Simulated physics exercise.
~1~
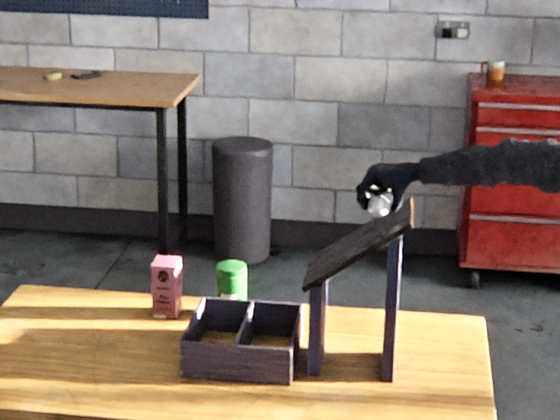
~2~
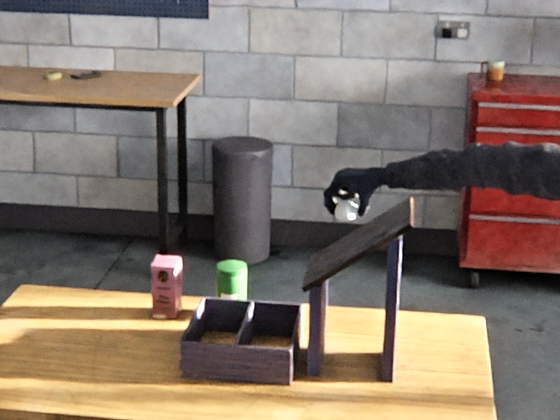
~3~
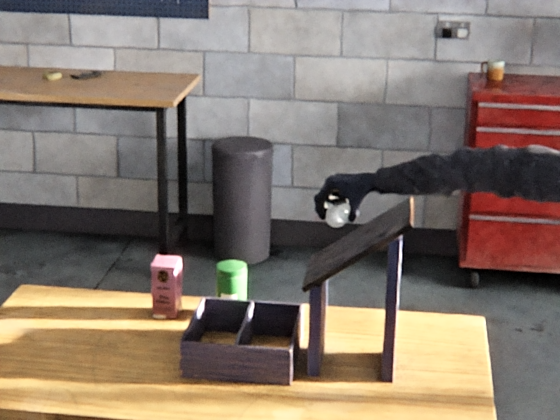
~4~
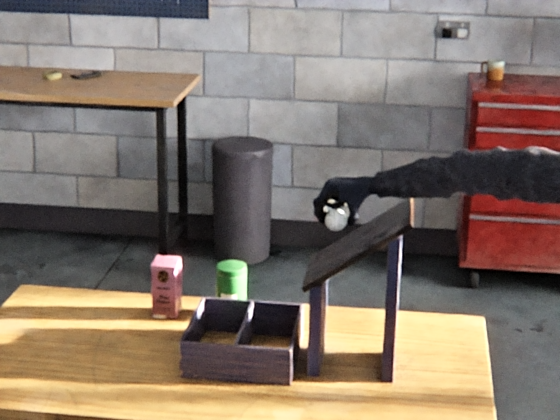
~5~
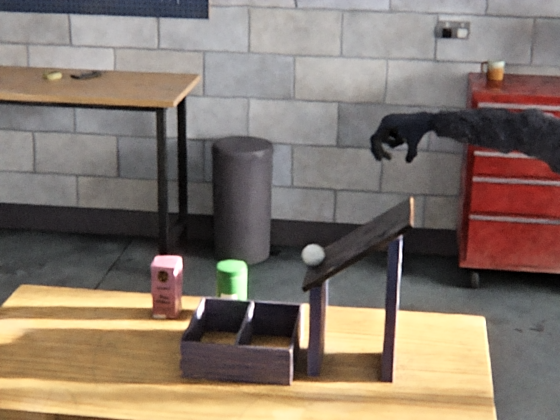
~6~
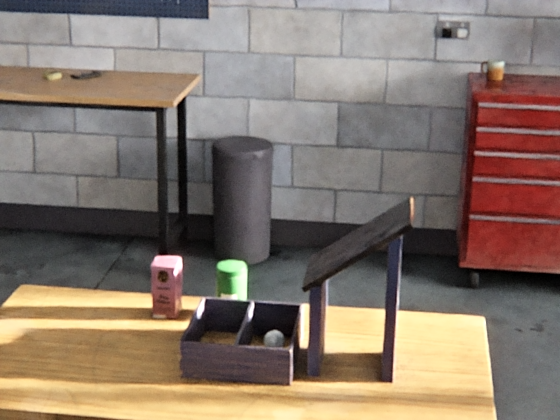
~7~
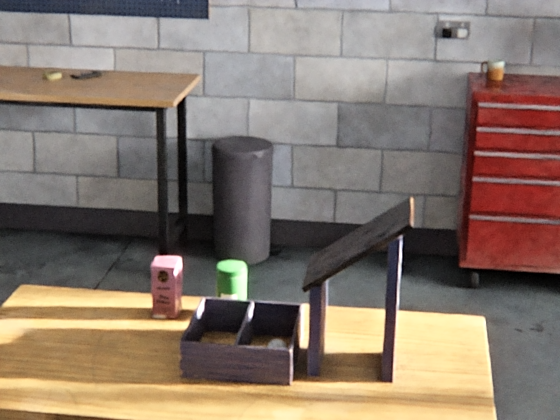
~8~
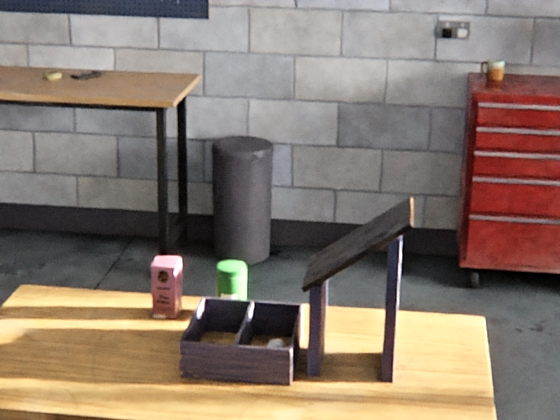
A dark-gloved hand and arm reach in from the right, holding a white onion above a sloping dark board on a wooden table, seen from the front and slightly above in a grey block-walled workshop. An open two-bay tray sits left of the board, with a pink carton and a green jar behind it and a red tool cabinet at the right. The hand carries the onion left and lowers it to the board, then lets go and draws back. The onion moves down the slope, drops into the nearer bay and settles there, while the carton and jar stay put.
